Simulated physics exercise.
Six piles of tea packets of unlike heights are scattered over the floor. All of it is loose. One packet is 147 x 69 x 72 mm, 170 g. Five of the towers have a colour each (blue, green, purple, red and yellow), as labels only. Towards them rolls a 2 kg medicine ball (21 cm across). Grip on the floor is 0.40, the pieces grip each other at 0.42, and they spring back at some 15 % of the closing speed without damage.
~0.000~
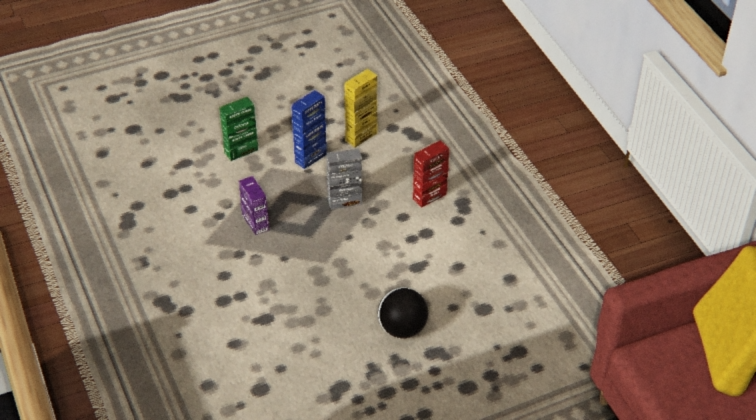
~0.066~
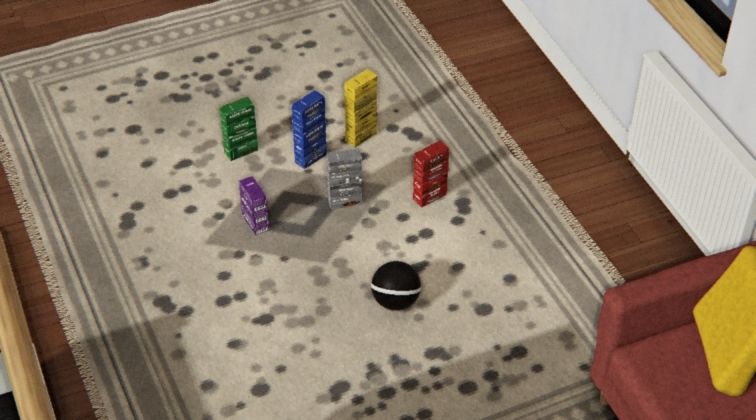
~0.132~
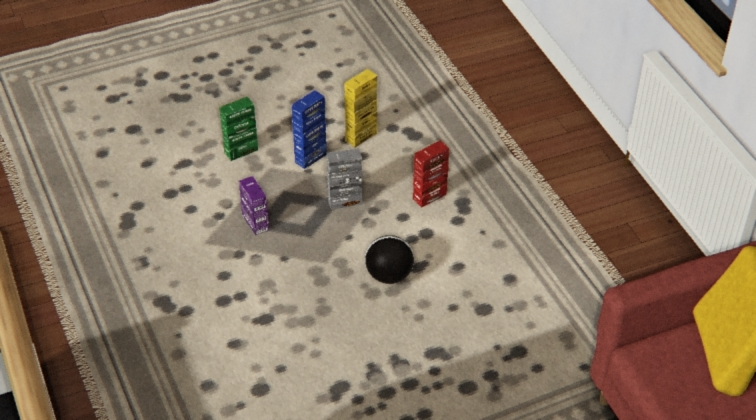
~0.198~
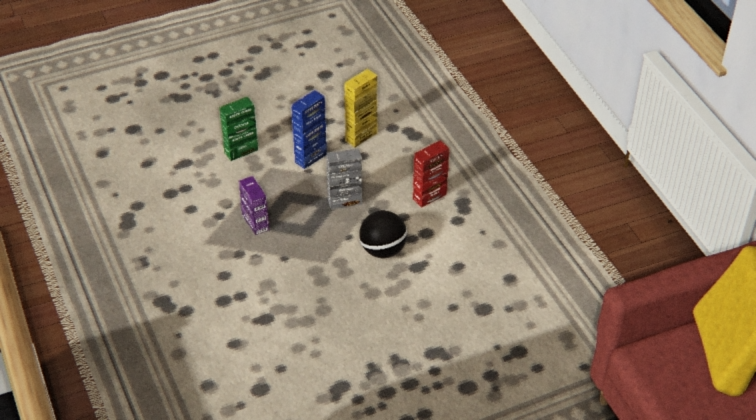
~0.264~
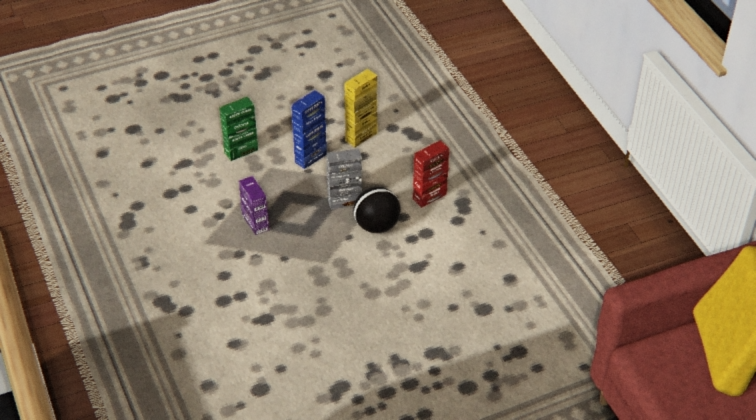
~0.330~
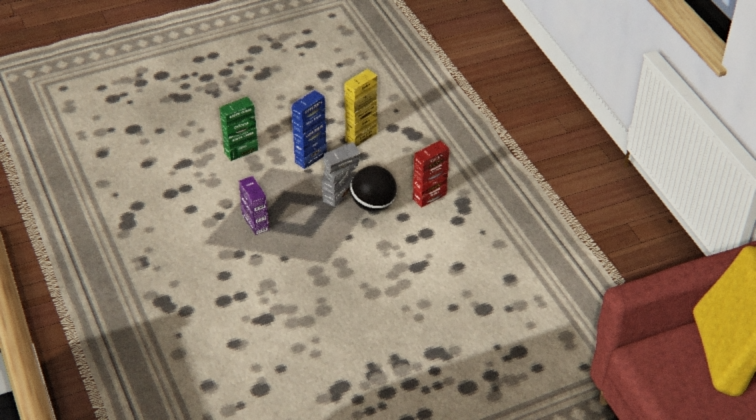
A patterned rug with dark spots covers a wooden floor, seen from high above at an angle, with a red armchair and yellow cushion at right. Green, blue and yellow stacks of packets stand behind purple, grey and red ones, with a black ball in front. The ball rolls away from the unmoving camera, slightly leftward, and bumps the grey stack, which twists and leans left.
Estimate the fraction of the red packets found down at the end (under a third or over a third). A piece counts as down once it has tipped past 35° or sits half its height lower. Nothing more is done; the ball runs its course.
Under a third of them.
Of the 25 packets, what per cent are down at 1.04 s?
At that moment 25 per cent.
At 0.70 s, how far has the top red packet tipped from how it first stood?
Some 0°.
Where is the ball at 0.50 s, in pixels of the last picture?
Around (369, 141).
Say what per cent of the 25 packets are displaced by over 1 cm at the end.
Shifted: 45 per cent.
After 0.50 s, ball still moving; none of the 4 red packets down (2 of 25 in all colours); top red packet unmoved.
After 0.70 s, ball still moving; none of the 4 red packets down (5 of 25 in all colours); top red packet unmoved; top yellow packet on its side.
After 1.04 s, ball still moving; none of the 4 red packets down (6 of 25 in all colours); top red packet unmoved; top yellow packet on its side.
In the end (1.8 s), ball rolling away; none of the 4 red packets down (6 of 25 in all colours); top red packet unmoved; top yellow packet on its side. That is 0 per cent. From the last view, middles, top red packet near (432, 157), top yellow packet near (392, 134).
